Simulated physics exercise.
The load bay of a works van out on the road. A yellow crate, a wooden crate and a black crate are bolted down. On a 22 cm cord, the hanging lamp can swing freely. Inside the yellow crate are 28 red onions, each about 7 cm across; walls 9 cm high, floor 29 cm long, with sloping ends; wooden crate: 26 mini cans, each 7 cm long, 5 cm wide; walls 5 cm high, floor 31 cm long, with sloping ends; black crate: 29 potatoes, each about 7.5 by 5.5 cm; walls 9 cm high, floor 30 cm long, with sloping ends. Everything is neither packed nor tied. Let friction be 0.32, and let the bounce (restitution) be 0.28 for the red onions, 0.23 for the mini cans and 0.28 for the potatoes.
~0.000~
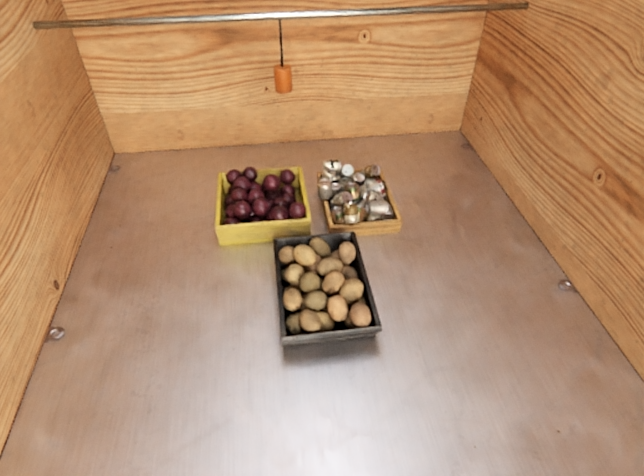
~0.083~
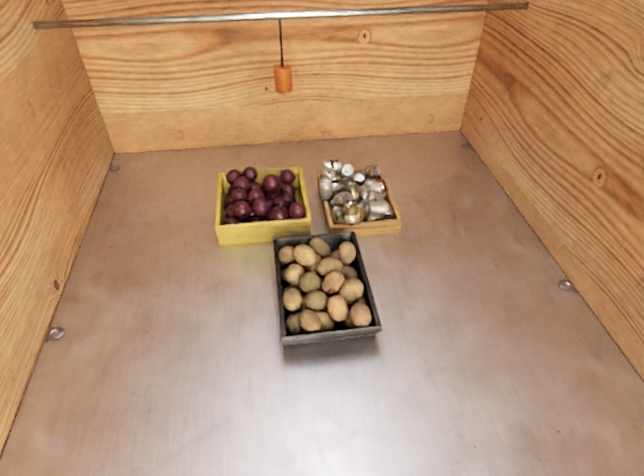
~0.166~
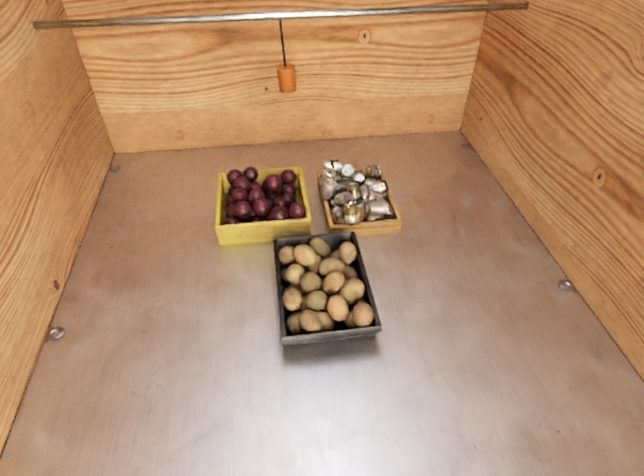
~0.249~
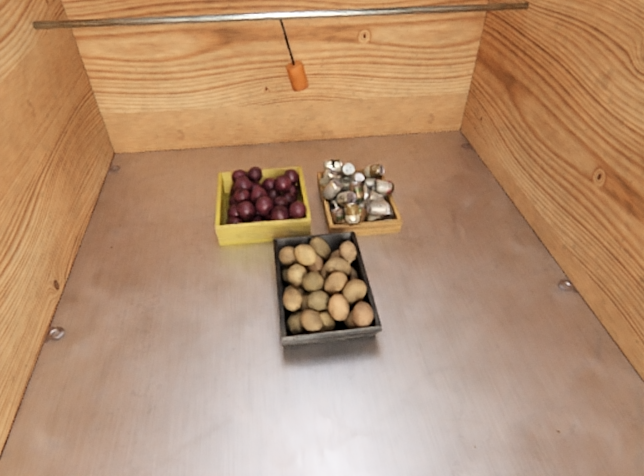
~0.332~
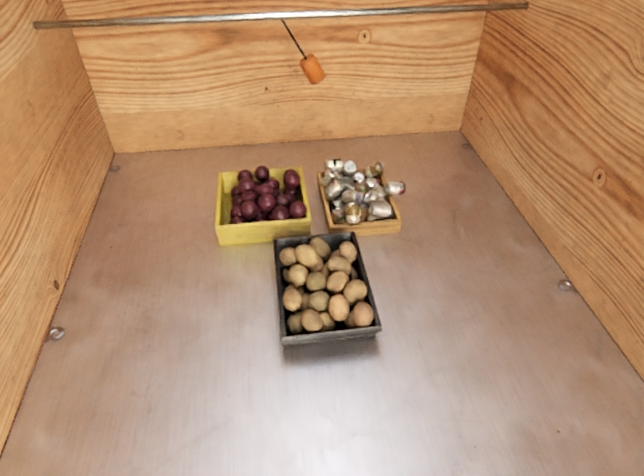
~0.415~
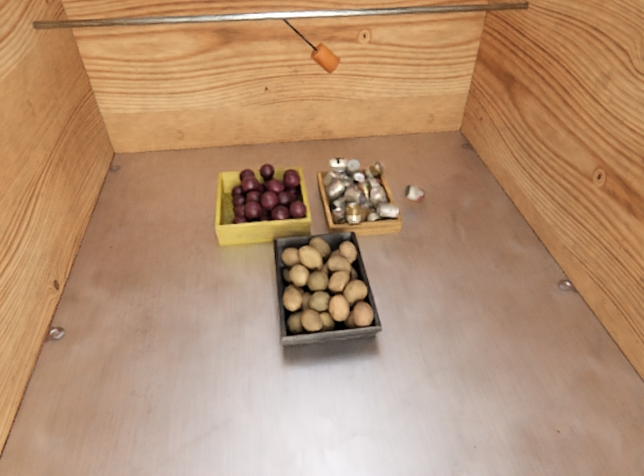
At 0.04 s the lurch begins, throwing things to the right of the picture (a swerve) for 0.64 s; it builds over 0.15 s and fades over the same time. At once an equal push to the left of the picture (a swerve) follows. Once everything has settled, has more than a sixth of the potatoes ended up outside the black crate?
No.
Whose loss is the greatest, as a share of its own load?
The wooden crate.
After 0.66 s, the yellow crate has all 28, the wooden crate is down by 3 of 26 and the black crate has all 29.
After 0.96 s, the yellow crate has all 28, the wooden crate is down by 4 of 26 and the black crate has all 29.
After 1.38 s, the yellow crate has all 28, the wooden crate is down by 8 of 26 and the black crate has all 29.
When it is over (at 1.92 s), the yellow crate has all 28, the wooden crate is down by 8 of 26 and the black crate has all 29. Asked share, 0 of 29, 0 per cent.
